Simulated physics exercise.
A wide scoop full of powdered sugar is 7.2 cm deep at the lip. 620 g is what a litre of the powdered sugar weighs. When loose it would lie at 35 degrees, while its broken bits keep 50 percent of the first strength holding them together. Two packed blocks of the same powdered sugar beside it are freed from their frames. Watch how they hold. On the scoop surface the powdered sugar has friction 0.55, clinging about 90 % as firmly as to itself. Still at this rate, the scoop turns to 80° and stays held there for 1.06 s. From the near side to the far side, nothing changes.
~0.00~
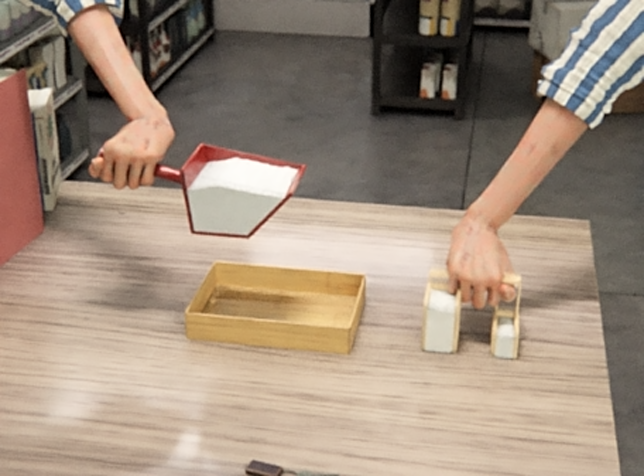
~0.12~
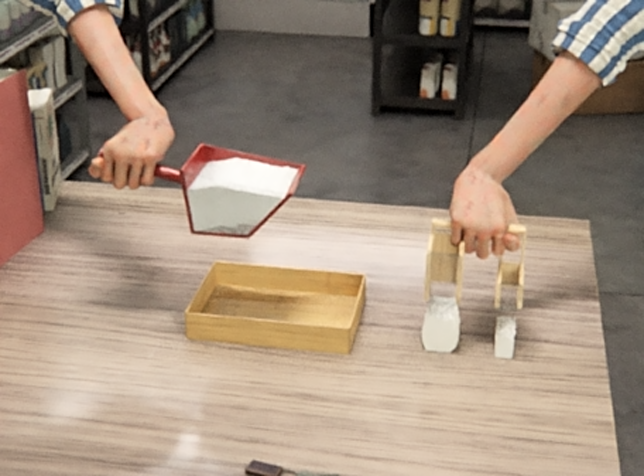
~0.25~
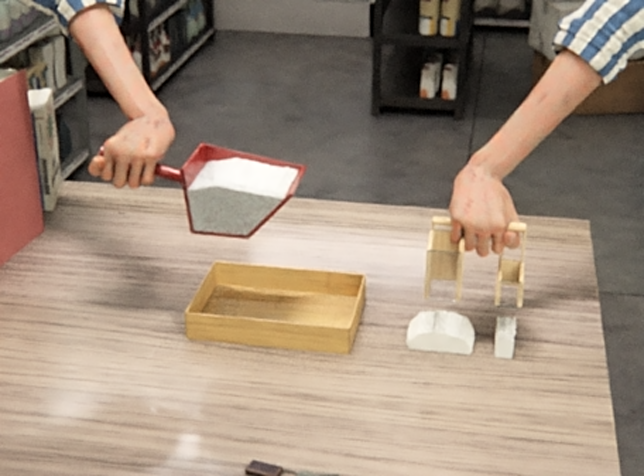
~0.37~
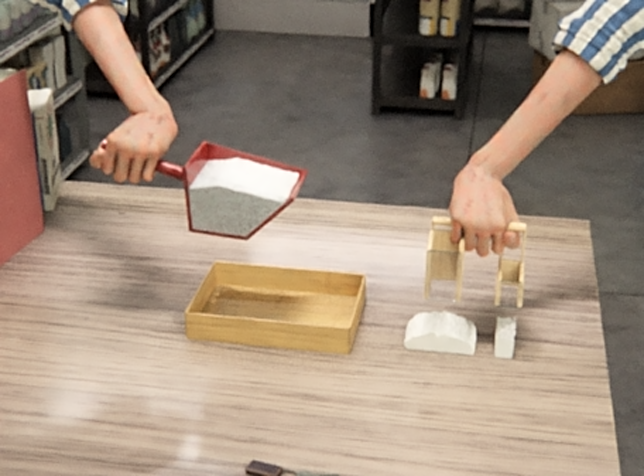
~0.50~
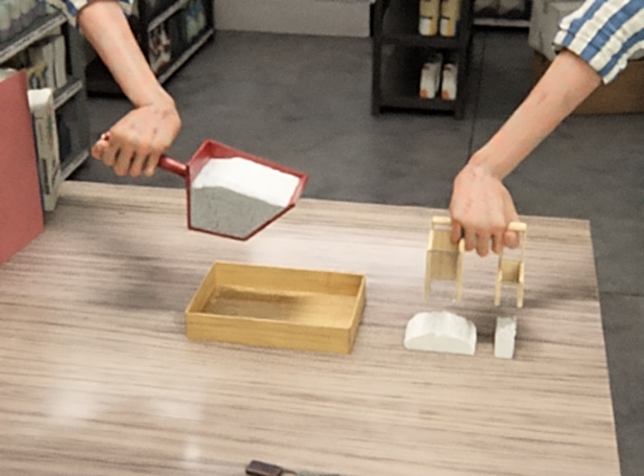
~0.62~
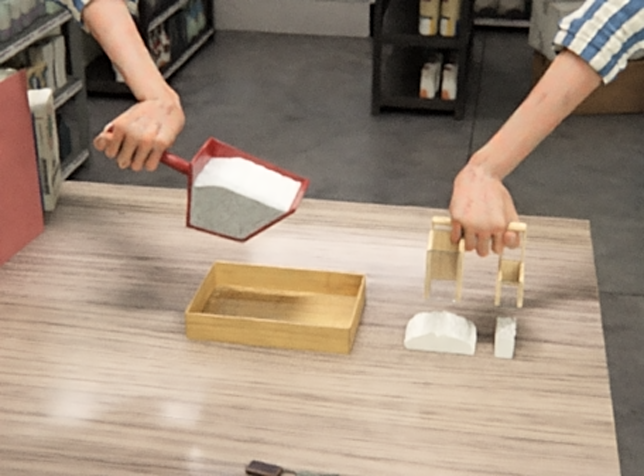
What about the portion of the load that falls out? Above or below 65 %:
Above.
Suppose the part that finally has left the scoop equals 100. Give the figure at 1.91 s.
Reading: Approx. 0 per cent.
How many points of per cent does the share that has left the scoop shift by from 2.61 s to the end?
The shift from then on comes to some 25 in a hundred.
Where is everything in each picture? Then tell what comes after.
In the first frame, lip at (288, 193), tilt 0 degrees; highest point of the powdered sugar at (211, 186); test blocks 7.1 cm, 3.4 cm high (left to right).
In the second frame, lip at (288, 193), tilt 0 degrees; highest point of the powdered sugar at (211, 186); test blocks 6.1 cm, 3.4 cm high (left to right).
In the third frame, lip at (289, 194), tilt 1 degrees; highest point of the powdered sugar at (211, 186); test blocks 3.5 cm, 3.4 cm high (left to right).
In the fourth frame, lip at (290, 198), tilt 4 degrees; highest point of the powdered sugar at (213, 186); test blocks 3.4 cm, 3.4 cm high (left to right).
In the fifth frame, lip at (292, 203), tilt 8 degrees; highest point of the powdered sugar at (215, 186); test blocks 3.4 cm, 3.4 cm high (left to right).
In the sixth frame, lip at (293, 209), tilt 13 degrees; highest point of the powdered sugar at (218, 186); test blocks 3.4 cm, 3.4 cm high (left to right).
By 1.21 s, the scoop is at 33 degrees and 0 % has left it.
By 1.91 s, the scoop is at 57 degrees and 0 % has left it.
By 2.61 s, the scoop is at 80 degrees and 52 % has left it.
By 3.31 s, the scoop is at 80 degrees and 78 % has left it.
By 3.70 s, at the end, the scoop is at 80 degrees and 78 % has left it.
